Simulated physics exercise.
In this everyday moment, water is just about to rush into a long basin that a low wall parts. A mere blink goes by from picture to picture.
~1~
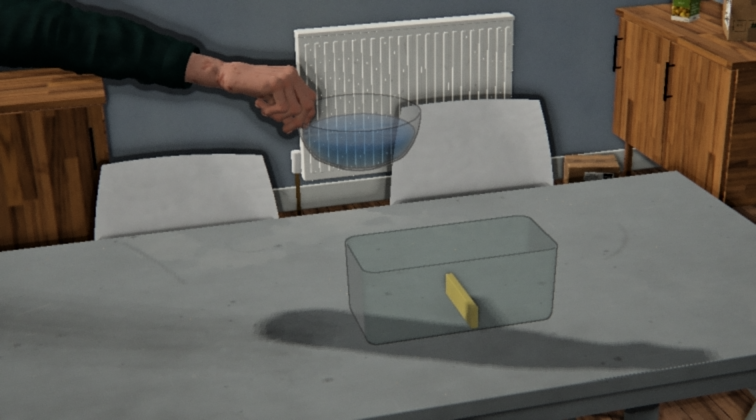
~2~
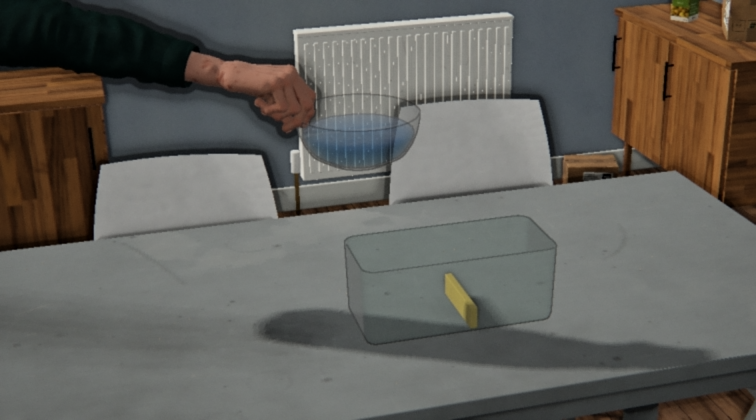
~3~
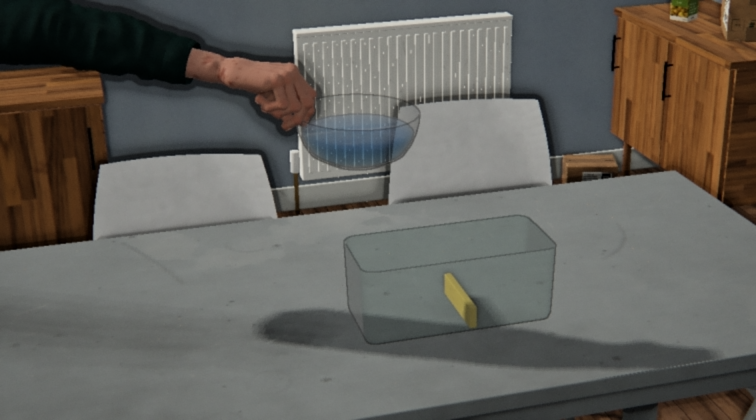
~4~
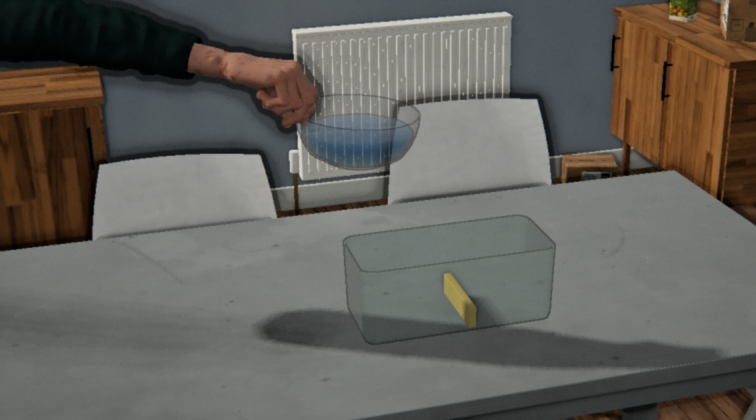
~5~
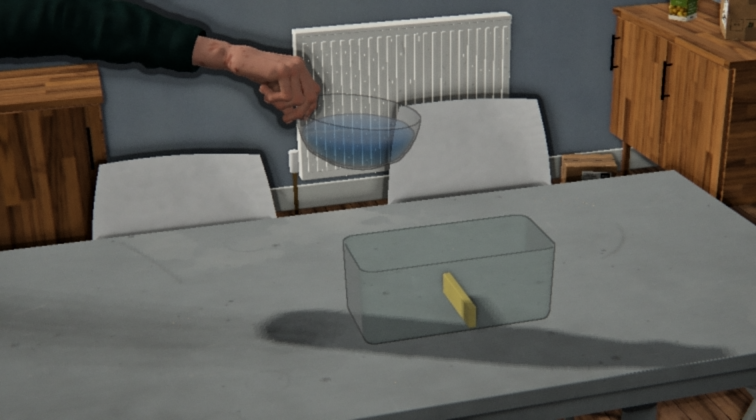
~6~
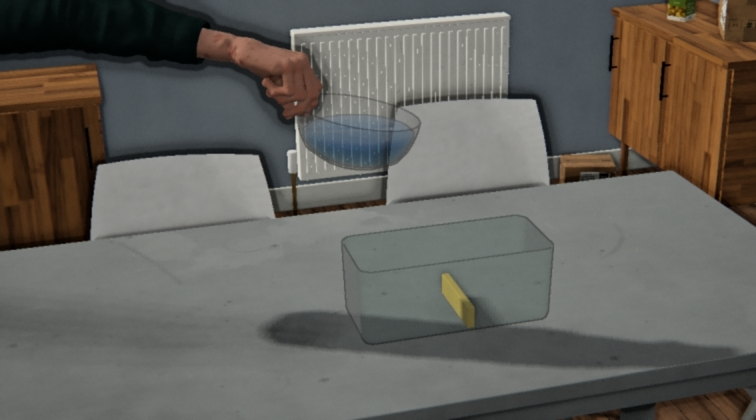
A hand held a clear bowl of blue water above a long glass basin with a low yellow wall inside, keeping it level at first, then tilted it slightly to the right.
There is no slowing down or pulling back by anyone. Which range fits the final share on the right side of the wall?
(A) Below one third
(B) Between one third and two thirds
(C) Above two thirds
Between one third and two thirds (B).
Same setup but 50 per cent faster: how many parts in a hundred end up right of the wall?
It comes to some 35 in a hundred.
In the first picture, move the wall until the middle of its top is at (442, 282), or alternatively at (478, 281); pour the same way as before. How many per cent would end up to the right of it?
Around 70 percent in try one and around 10 percent in try two.
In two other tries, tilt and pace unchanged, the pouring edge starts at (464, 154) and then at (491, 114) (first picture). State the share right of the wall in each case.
Roughly 75 per cent, then roughly 70 per cent.
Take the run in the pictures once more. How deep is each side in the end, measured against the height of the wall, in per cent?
Near 50 on the left, 60 on the right.
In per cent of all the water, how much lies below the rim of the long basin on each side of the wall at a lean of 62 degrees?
Left part close to 5 in a hundred, right part close to 0.
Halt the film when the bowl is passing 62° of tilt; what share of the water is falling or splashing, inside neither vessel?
40 in a hundred.
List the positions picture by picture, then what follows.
In the first picture, tilt 0°; pouring edge (418, 107); surface from (302, 135) to (413, 124); the long basin's rim runs from (354, 256) to (543, 232); the wall's top is at (462, 291).
In the second picture, tilt 0°; pouring edge (417, 108); surface from (301, 135) to (412, 124).
In the third picture, tilt 2°; pouring edge (417, 109); surface from (301, 134) to (411, 124).
In the fourth picture, tilt 4°; pouring edge (417, 111); surface from (301, 133) to (411, 125).
In the fifth picture, tilt 8°; pouring edge (418, 114); surface from (302, 132) to (412, 125).
In the sixth picture, tilt 12°; pouring edge (417, 119); surface from (302, 132) to (411, 126).
A moment on, the bowl is tipped part way and 54 per cent is still to pour, 3 is left of the wall and 2 right of it.
Next, the bowl is tipped on its side and 8 per cent is still to pour, 31 is left of the wall and 45 right of it.
Then the bowl is tipped on its side and 0 per cent is still to pour, 52 is left of the wall and 46 right of it.
Later the bowl is tipped on its side and 0 per cent is still to pour, 52 is left of the wall and 46 right of it.
In the end 52 per cent lies left of the wall, 46 right of it and 1 outside.
